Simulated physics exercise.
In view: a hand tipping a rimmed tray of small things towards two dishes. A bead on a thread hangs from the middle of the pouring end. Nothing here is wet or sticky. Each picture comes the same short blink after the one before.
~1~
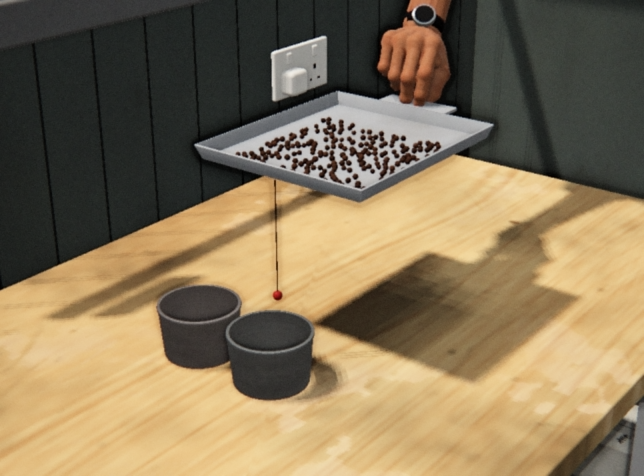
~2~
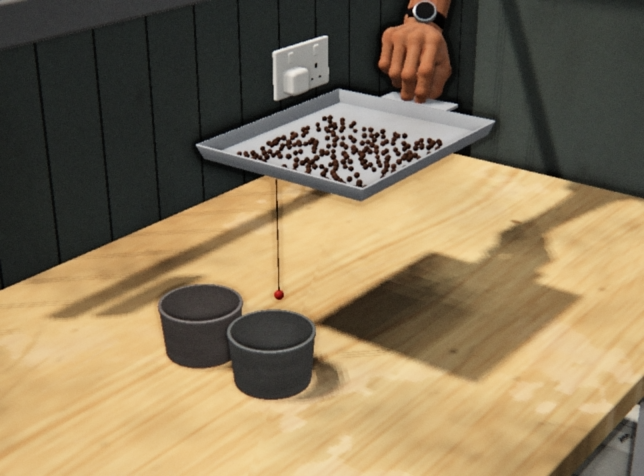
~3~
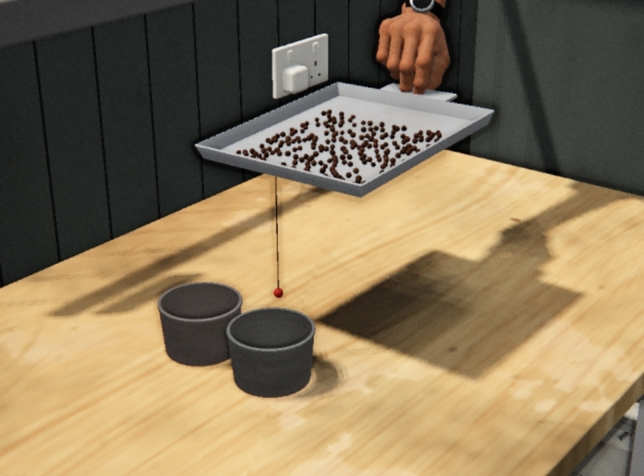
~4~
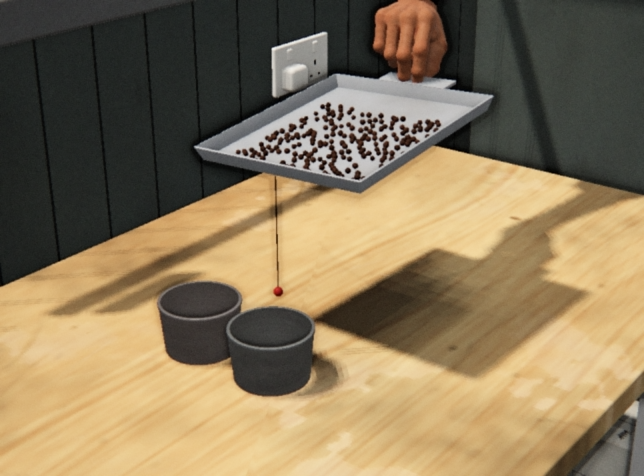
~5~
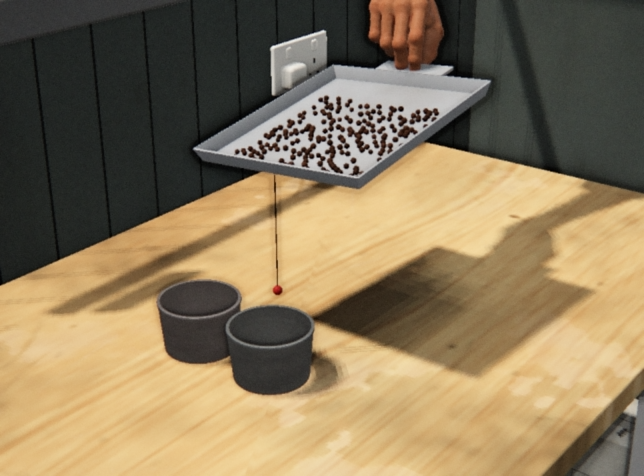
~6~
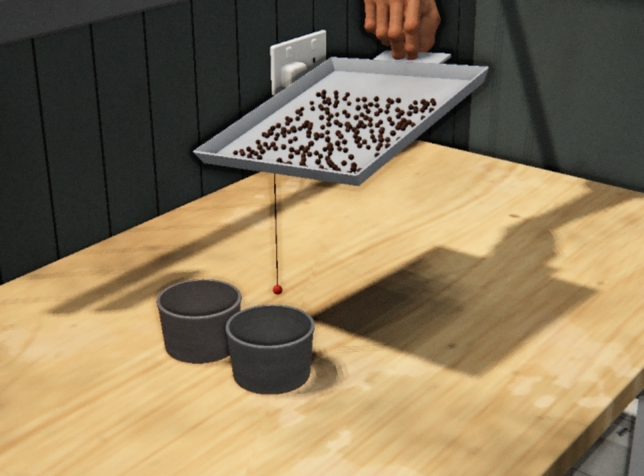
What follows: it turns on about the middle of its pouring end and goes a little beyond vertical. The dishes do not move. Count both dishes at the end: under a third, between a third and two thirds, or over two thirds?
Caught overall: Between a third and two thirds.
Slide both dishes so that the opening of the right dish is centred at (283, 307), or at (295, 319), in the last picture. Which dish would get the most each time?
The first try: The left-hand dish. The second: The left one.
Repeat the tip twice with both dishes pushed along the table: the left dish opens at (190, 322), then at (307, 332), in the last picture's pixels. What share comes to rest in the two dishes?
First some 0, then 0 per cent.
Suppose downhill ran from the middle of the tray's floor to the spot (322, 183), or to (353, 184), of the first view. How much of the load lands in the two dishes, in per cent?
Roughly 20 per cent, and 0 per cent.
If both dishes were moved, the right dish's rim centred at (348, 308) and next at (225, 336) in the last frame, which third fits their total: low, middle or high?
At the first place below one third, at the second under a third.
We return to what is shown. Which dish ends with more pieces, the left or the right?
The winner is left.
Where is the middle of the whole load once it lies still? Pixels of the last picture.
Around (197, 329).
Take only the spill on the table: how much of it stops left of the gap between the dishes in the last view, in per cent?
Close to 70 per cent.
Shortly afterwards, tray tipped steeply; all but a few on the tray; only a few in the left dish; only a few outside both; only a few in the air.
Next, tray tipped right over; a little on the tray; only a few in the right dish; near half in the left dish; near a third outside both; a little in the air.
Some moments later, tray tipped past a quarter turn; only a few in the right dish; near half in the left dish; near half outside both.
In the end, tray tipped past a quarter turn; only a few in the right dish; near half in the left dish; near half outside both.
